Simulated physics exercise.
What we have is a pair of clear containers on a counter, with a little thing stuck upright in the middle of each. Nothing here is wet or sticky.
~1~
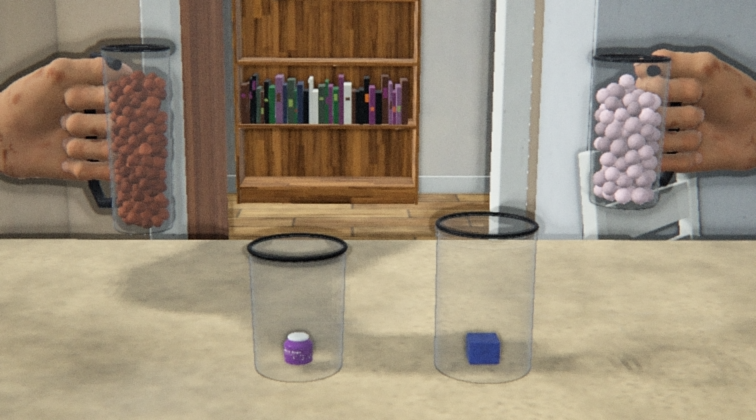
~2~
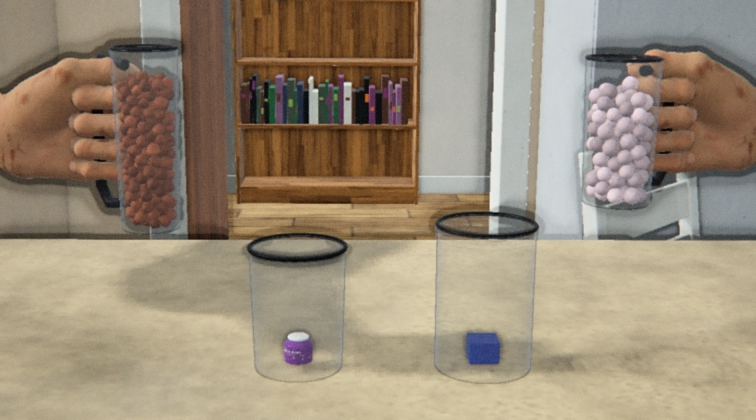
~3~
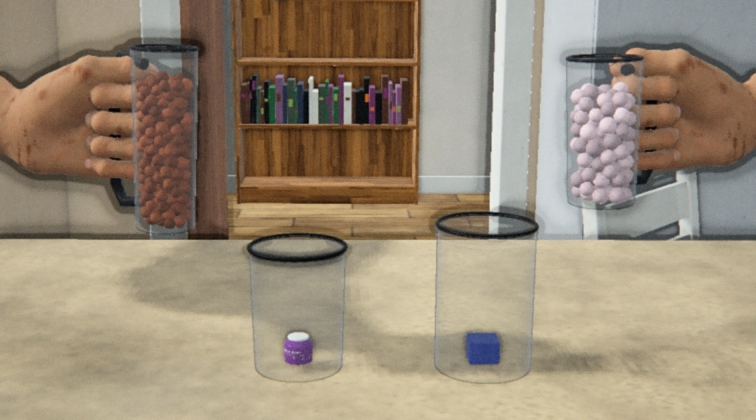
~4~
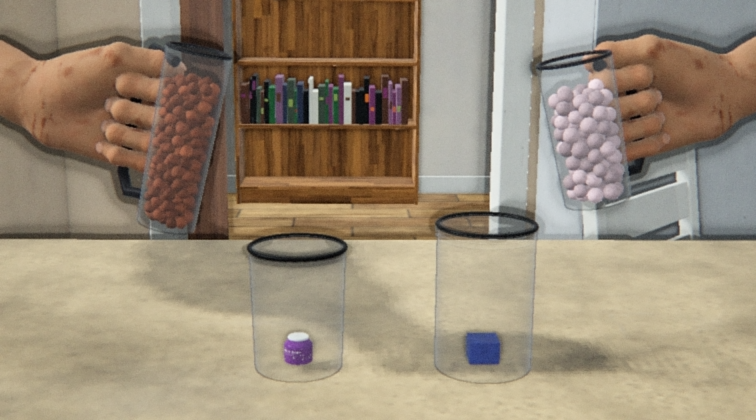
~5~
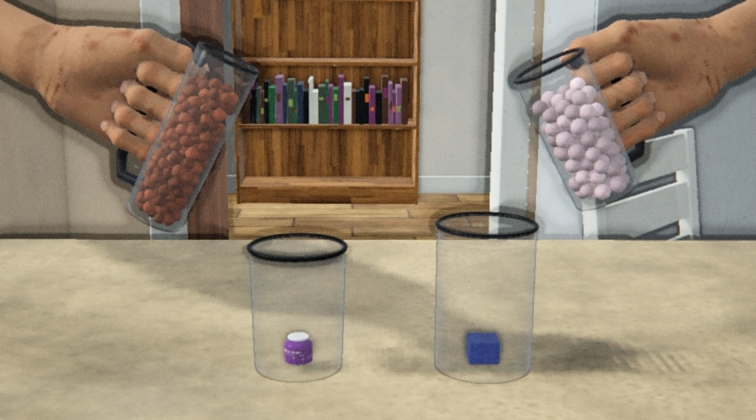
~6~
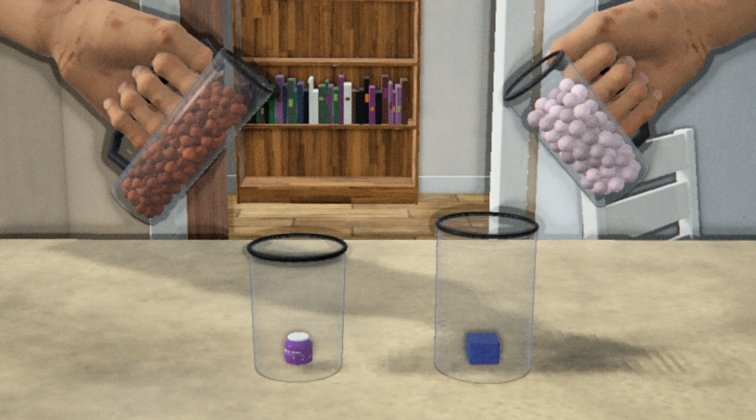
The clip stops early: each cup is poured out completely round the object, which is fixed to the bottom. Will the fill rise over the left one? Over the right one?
The left object gets buried and the right object gets buried.
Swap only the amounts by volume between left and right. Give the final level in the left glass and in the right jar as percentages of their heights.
Left: 55 %. Right: 40 %.
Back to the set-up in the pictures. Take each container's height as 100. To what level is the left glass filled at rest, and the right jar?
Some 55 per cent left and 40 right.
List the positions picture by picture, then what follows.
The first picture shows small bottle in the left glass at (299, 348), a quarter of its height or less; left cup at (140, 139), nearly full of clay pellets; small block in the right jar at (483, 348), a quarter of its height or less; right cup at (627, 131), three quarters full of sugar pearls.
The second picture shows left cup at (148, 139), upright; right cup at (620, 131), upright.
The third picture shows left cup at (165, 139), upright; right cup at (603, 131), upright.
The fourth picture shows left cup at (182, 139), tipped 13°; right cup at (586, 131), tipped 13°.
The fifth picture shows left cup at (190, 139), tipped 27°; right cup at (578, 131), tipped 27°.
The sixth picture shows small bottle in the left glass at (299, 348); left cup at (190, 139), tipped 41°; small block in the right jar at (483, 348); right cup at (578, 131), tipped 41°.
Then, 0.24 s after the last picture, left glass empty, all of its cupful still in the cup; right jar empty, all of its cupful still in the cup.
Then, 0.55 s after the last picture, left glass empty, all of its cupful still in the cup; right jar nearly empty, nearly all of its cupful still in the cup.
Then, 0.89 s after the last picture, left glass nearly empty, about two thirds of its cupful still in the cup; right jar a quarter full, about a third of its cupful still in the cup.
At rest, left glass half full (surface near (298, 299)), a few pieces on the counter; right jar a third full (surface near (484, 307)), nothing beside it; the left thing is covered; the right thing is covered.
